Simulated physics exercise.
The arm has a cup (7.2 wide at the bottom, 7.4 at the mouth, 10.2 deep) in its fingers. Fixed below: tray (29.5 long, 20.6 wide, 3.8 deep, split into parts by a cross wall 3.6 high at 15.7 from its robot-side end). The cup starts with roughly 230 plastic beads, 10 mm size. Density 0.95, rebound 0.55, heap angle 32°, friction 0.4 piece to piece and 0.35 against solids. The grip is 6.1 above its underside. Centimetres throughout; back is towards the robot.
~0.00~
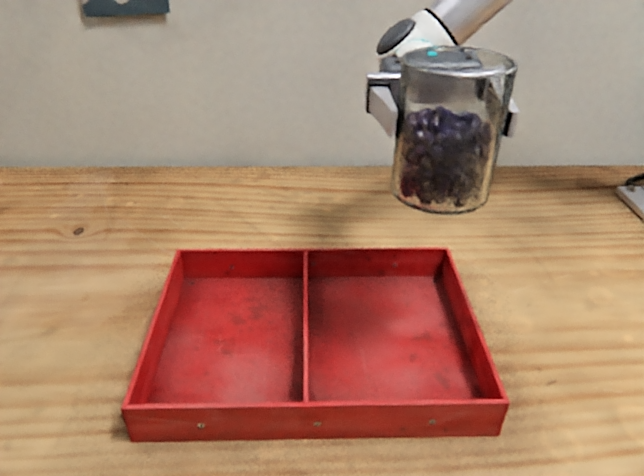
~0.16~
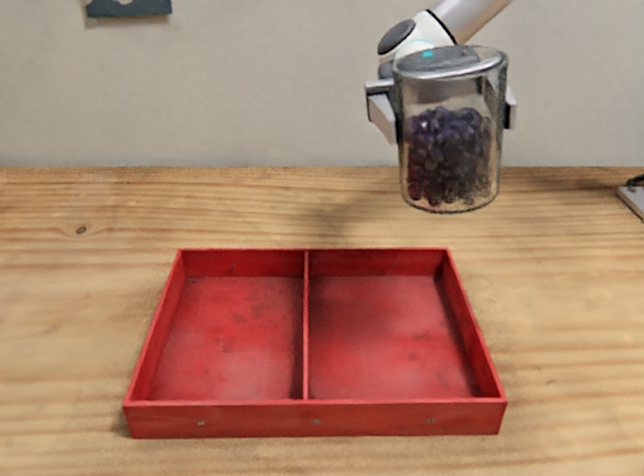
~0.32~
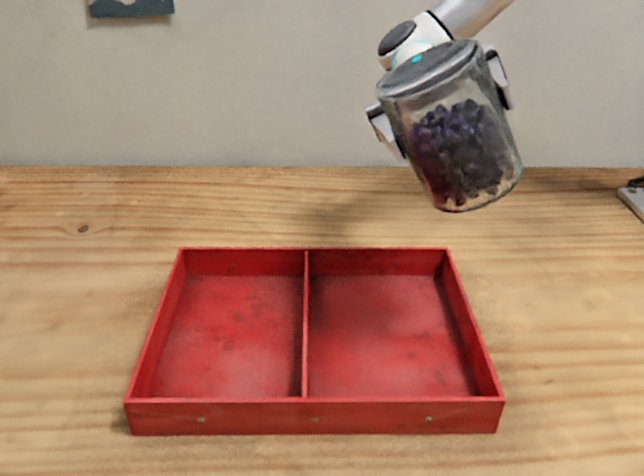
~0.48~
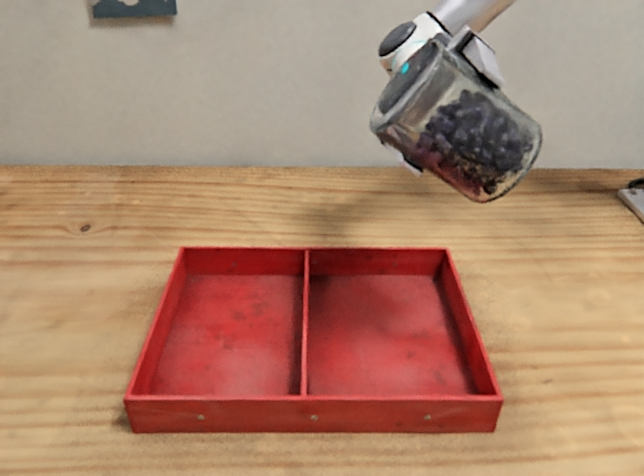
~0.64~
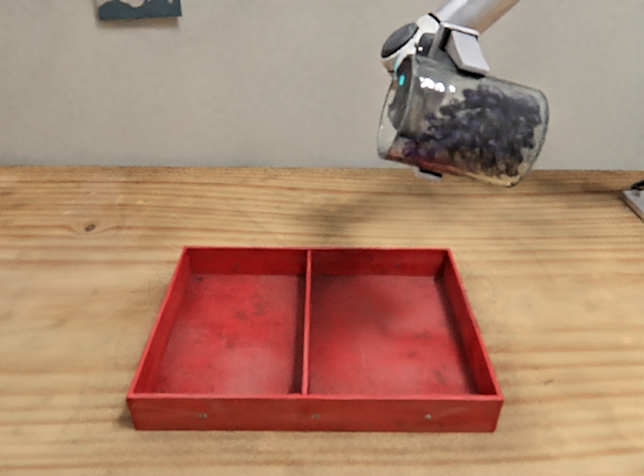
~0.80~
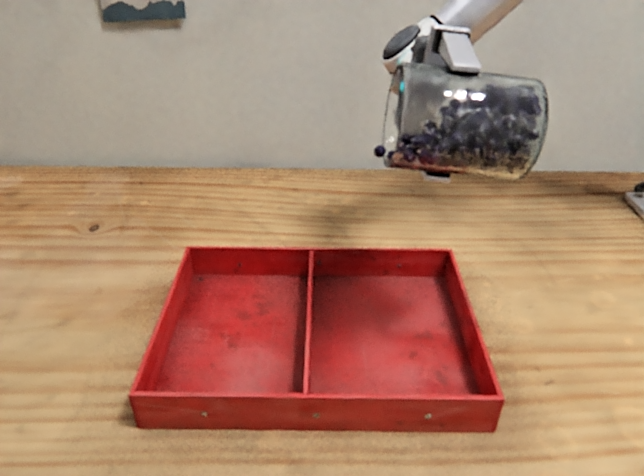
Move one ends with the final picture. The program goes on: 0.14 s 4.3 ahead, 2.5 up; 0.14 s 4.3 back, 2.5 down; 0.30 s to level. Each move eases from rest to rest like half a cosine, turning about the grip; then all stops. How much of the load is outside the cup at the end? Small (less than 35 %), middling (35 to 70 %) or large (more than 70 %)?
Answer: Middling; 35 to 70 % of the plastic beads finish outside the cup.
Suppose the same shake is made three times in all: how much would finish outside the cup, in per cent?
Then about 85 per cent.
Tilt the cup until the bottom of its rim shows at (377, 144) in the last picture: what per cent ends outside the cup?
About 20 per cent.
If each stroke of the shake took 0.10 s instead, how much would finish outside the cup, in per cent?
It would be near 90 per cent.
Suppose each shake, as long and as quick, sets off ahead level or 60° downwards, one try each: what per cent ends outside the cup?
Some 45 and 5 per cent.
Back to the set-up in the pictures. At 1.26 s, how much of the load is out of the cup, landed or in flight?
Near 55 per cent so far.
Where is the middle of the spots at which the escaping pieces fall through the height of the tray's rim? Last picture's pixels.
Near (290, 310).
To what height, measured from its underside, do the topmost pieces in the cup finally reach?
Roughly 4.5 cm.
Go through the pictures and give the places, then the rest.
The cup middle at (448, 132), level; upper third of the load around (447, 136), from x 400 to 490, top at y 120; 233 in the cup, in the first picture.
The cup middle at (449, 132), tilted 8° forward; upper third of the load around (453, 136), from x 405 to 490, top at y 120, in the second picture.
The cup middle at (453, 131), tilted 29° forward; upper third of the load around (467, 133), from x 410 to 510, top at y 110, in the third picture.
The cup middle at (456, 127), tilted 55° forward; upper third of the load around (483, 121), from x 425 to 525, top at y 95, in the fourth picture.
The cup middle at (460, 124), tilted 76° forward; upper third of the load around (494, 112), from x 410 to 535, top at y 90, in the fifth picture.
The cup middle at (461, 123), tilted 84° forward; upper third of the load around (499, 111), from x 380 to 535, top at y 90; 233 in the cup, in the sixth picture.
After 1.03 s, tilted 84° forward, highest piece 25 above the table; 216 in the cup, 1 in the robot-side part, 16 in flight or on a rim.
After 1.26 s, tilted 27° forward, highest piece 25 above the table; 110 in the cup, 78 in the far-side part, 40 in the robot-side part, 5 in flight or on a rim.
After 1.58 s, level, highest piece 22 above the table; 110 in the cup, 84 in the far-side part, 39 in the robot-side part.
After 2.63 s, level, highest piece 22 above the table; 110 in the cup, 84 in the far-side part, 39 in the robot-side part.
In the end, 110 in the cup, 84 in the far-side part, 39 in the robot-side part. That is 53 % outside the cup.
